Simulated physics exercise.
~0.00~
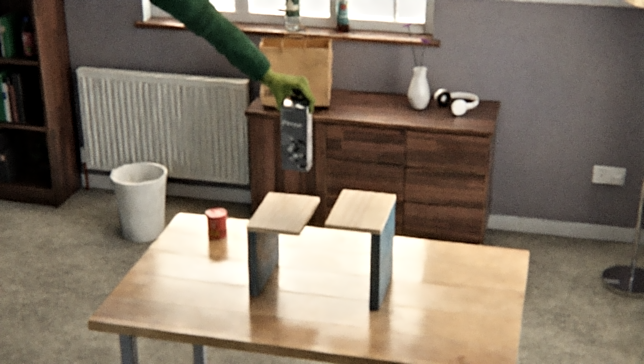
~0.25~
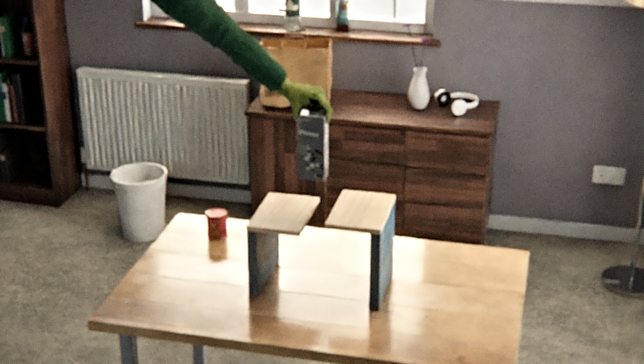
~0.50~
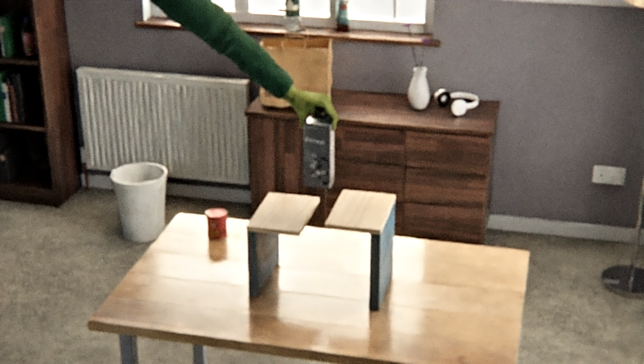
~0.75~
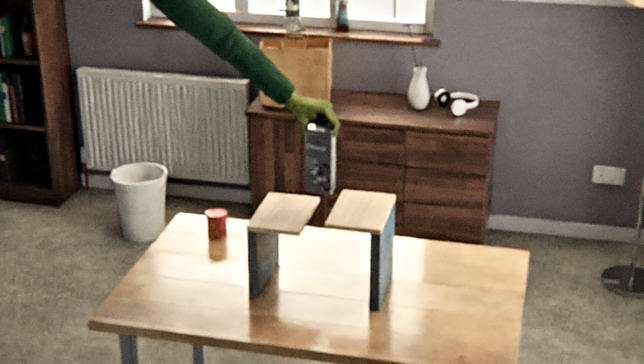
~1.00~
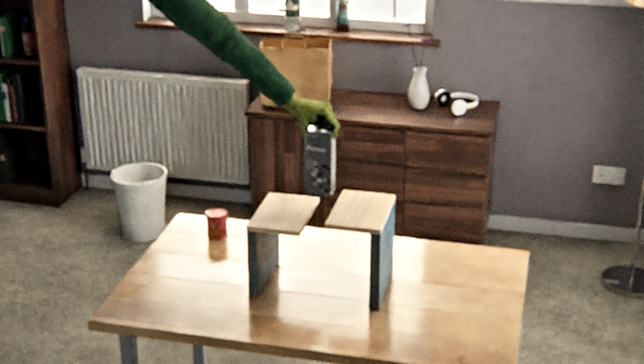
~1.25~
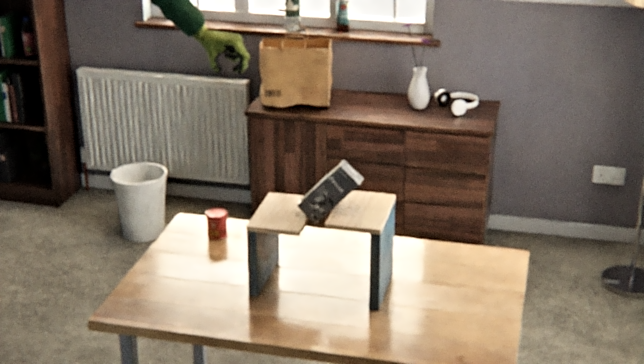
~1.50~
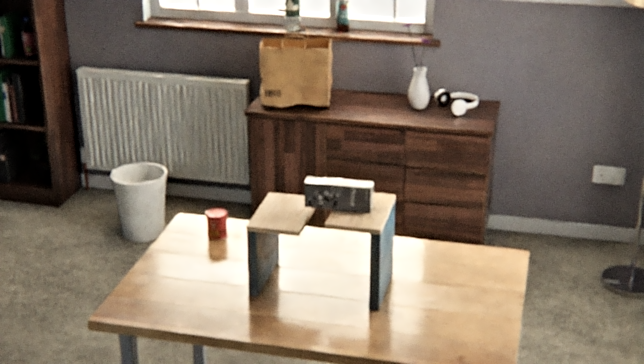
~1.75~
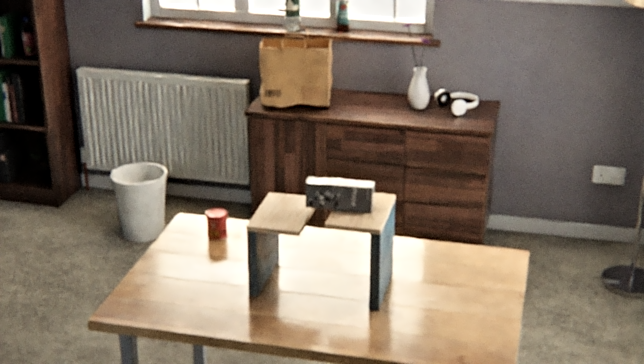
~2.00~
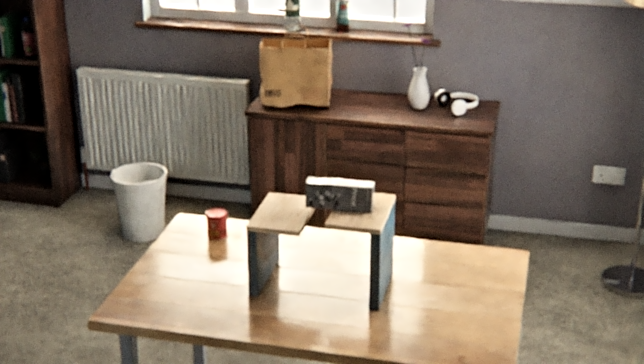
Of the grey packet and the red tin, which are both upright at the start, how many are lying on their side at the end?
One of them is, the grey packet, which ends up on its side on top of the ledges while the red tin stays upright.
At first, a green-sleeved arm holds a grey packet upright above a wooden table, where two ledges stand with a narrow gap between them and a red tin sits to the left. The hand carries the packet to the right and lowers it, then pauses over the gap. It lets go and draws back to the upper left while the packet drops and leans over across the ledges. The packet then tips onto its side, shifting slightly right. It stays lying on top of the ledges, never falling through the gap, and the red tin remains where it was.
